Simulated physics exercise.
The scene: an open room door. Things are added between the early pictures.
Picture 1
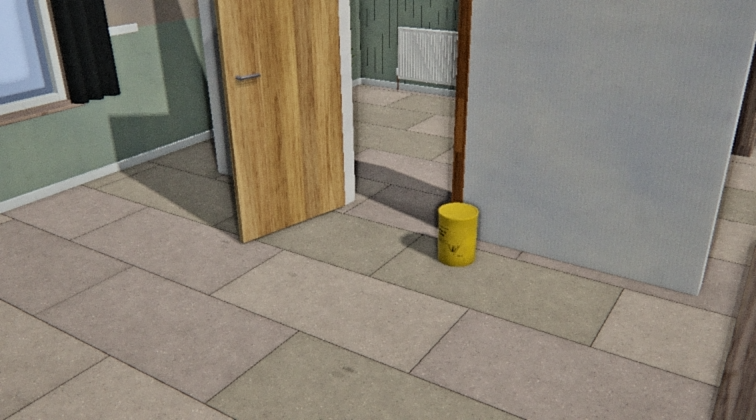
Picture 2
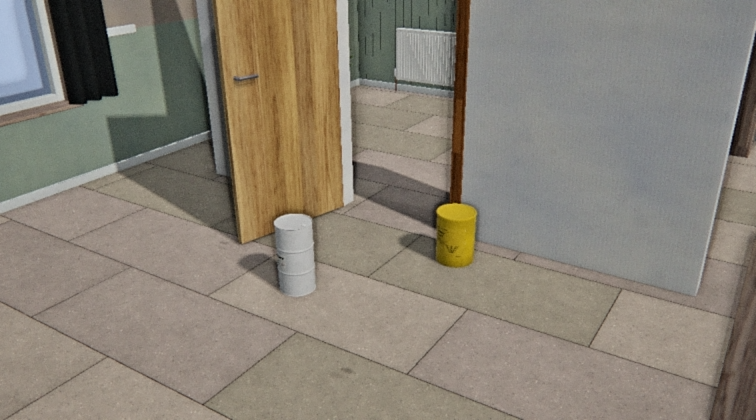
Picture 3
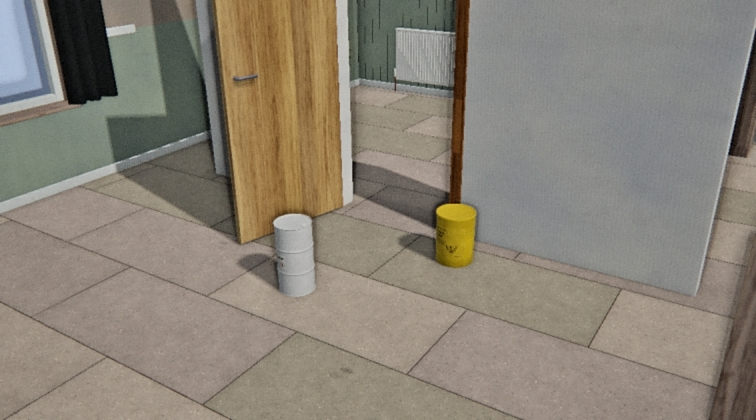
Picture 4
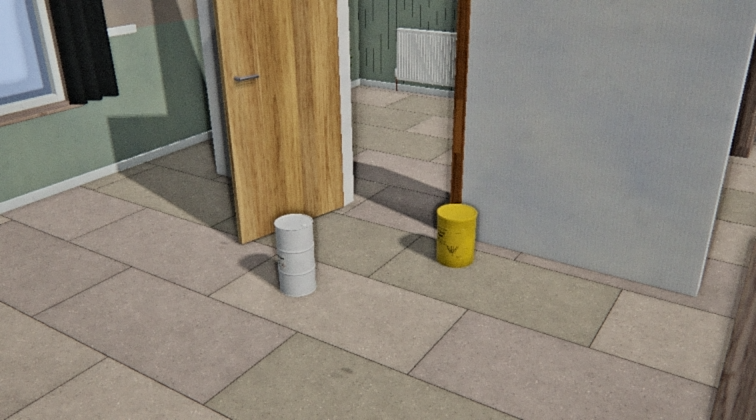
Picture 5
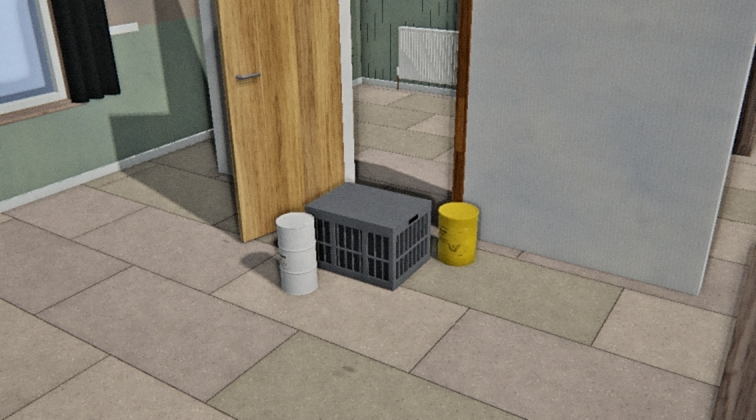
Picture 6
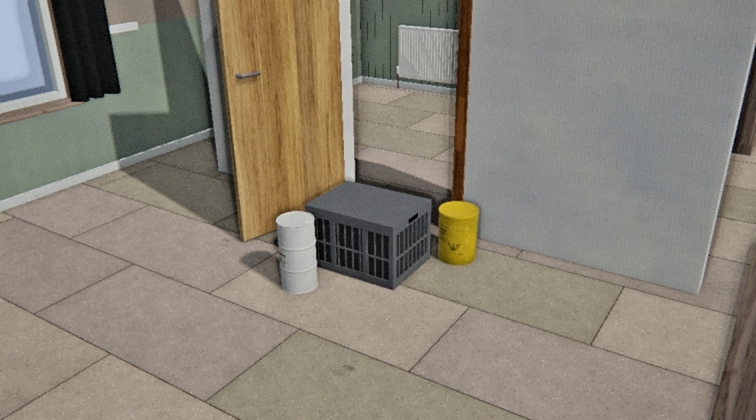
In the video, a wooden door stands wide open and still beside a yellow pail on a tiled floor; a white canister appears to the pail's left, then a dark grey chest appears between them.
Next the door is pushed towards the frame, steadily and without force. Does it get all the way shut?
In the end the door stops short.
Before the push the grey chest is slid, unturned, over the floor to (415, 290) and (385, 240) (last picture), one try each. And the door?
First try: It reaches the frame; second try: It stops short.
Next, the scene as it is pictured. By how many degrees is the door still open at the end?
Some 70° open.
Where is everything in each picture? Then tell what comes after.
Door wide open and still, in the first picture.
Door wide open and still; white canister (296, 255); yellow pail (456, 235), in the second picture.
Door wide open and still; white canister (295, 255); yellow pail (455, 236), in the third picture.
Door wide open and still; white canister (296, 255); yellow pail (456, 236), in the fourth picture.
Door wide open and still; white canister (298, 254); yellow pail (458, 234), in the fifth picture.
Door wide open and still; grey chest (369, 232); white canister (298, 253), in the sixth picture.
Then, 0.60 s after the last picture, door 91° open.
Then, 0.90 s after the last picture, door 75° open.
At rest, door 68° open; all 3 in place. Seen from the same camera at the end, grey chest near (370, 232).
